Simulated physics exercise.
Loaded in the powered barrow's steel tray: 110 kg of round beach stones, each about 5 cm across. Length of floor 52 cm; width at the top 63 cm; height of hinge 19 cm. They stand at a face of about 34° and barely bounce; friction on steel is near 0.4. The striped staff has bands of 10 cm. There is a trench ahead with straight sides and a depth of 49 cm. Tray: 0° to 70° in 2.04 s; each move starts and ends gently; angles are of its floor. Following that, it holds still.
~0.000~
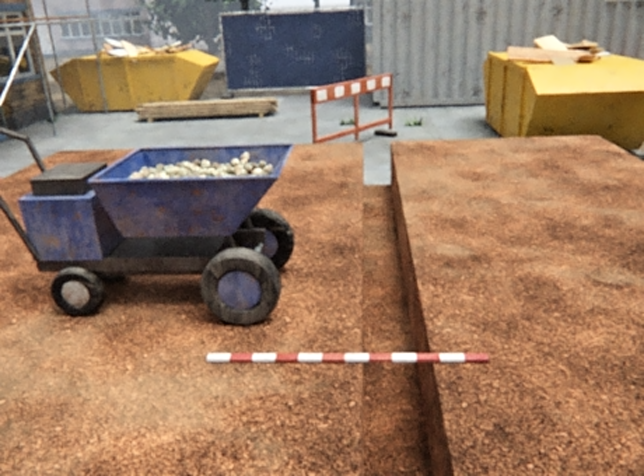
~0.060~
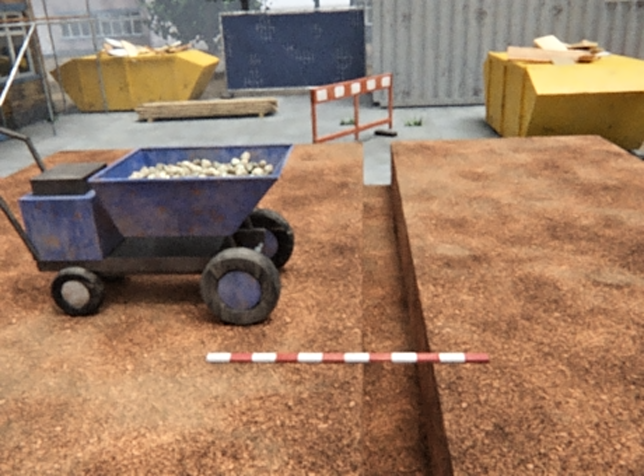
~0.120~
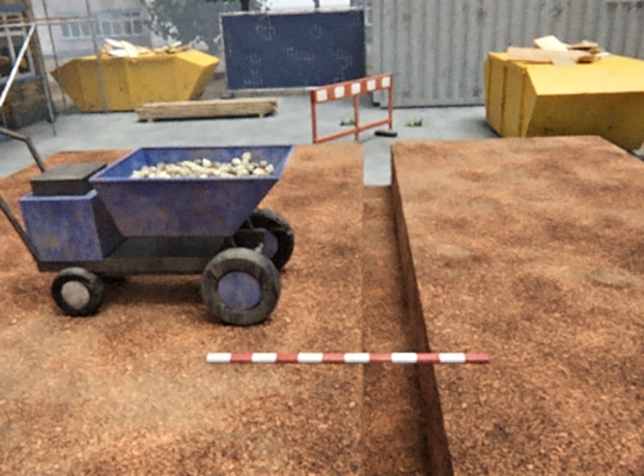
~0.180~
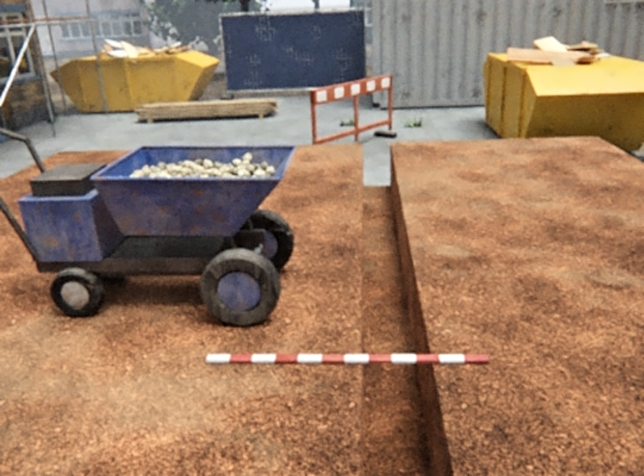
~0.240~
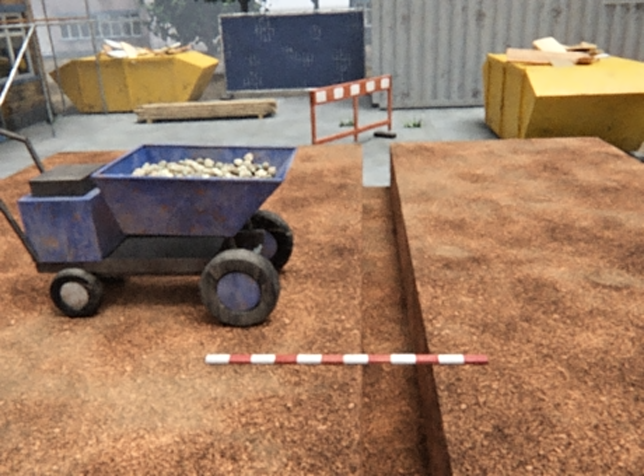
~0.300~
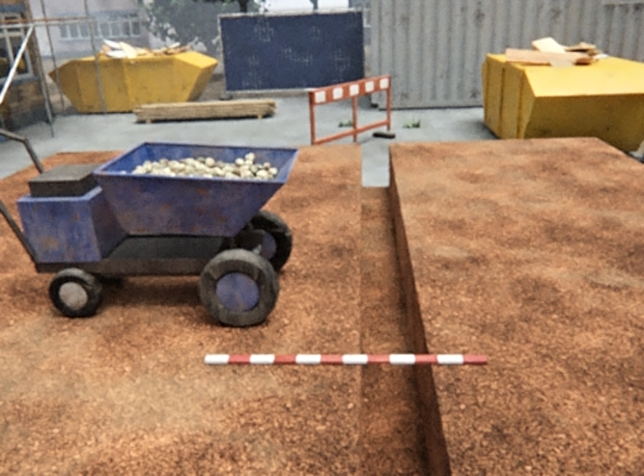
The video shows a blue powered barrow loaded with pale stones standing on reddish-brown ground left of a narrow trench, near a red-and-white striped staff, as its tray tilts very slightly toward the right and the stones barely shift.
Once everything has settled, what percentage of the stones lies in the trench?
I would say 89 percent.
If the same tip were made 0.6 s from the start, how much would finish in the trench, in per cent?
60 per cent.
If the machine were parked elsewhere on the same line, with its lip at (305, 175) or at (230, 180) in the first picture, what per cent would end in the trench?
Some 50 and some 80 per cent, in that order.
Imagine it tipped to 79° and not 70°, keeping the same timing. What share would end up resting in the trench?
In that case some 95 per cent.
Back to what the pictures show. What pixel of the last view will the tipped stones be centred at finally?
Middle at around (395, 360), I'd say.
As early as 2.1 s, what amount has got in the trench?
About 60 per cent by then.
After 1.5 s the floor is at 59°; 99 % in the tray, 1 % in the trench; the foremost stones are at (374, 252).
After 2.1 s the floor is at 70°; 30 % in the tray, 61 % in the trench, 9 % past the trench; the foremost stones are at (512, 303).
After 2.5 s the floor is at 70°; 8 % in the tray, 81 % in the trench, 11 % past the trench; the foremost stones are at (573, 307).
After 4.4 s the floor is at 70°; 0 % in the tray, 89 % in the trench, 11 % past the trench; the foremost stones are at (598, 310).
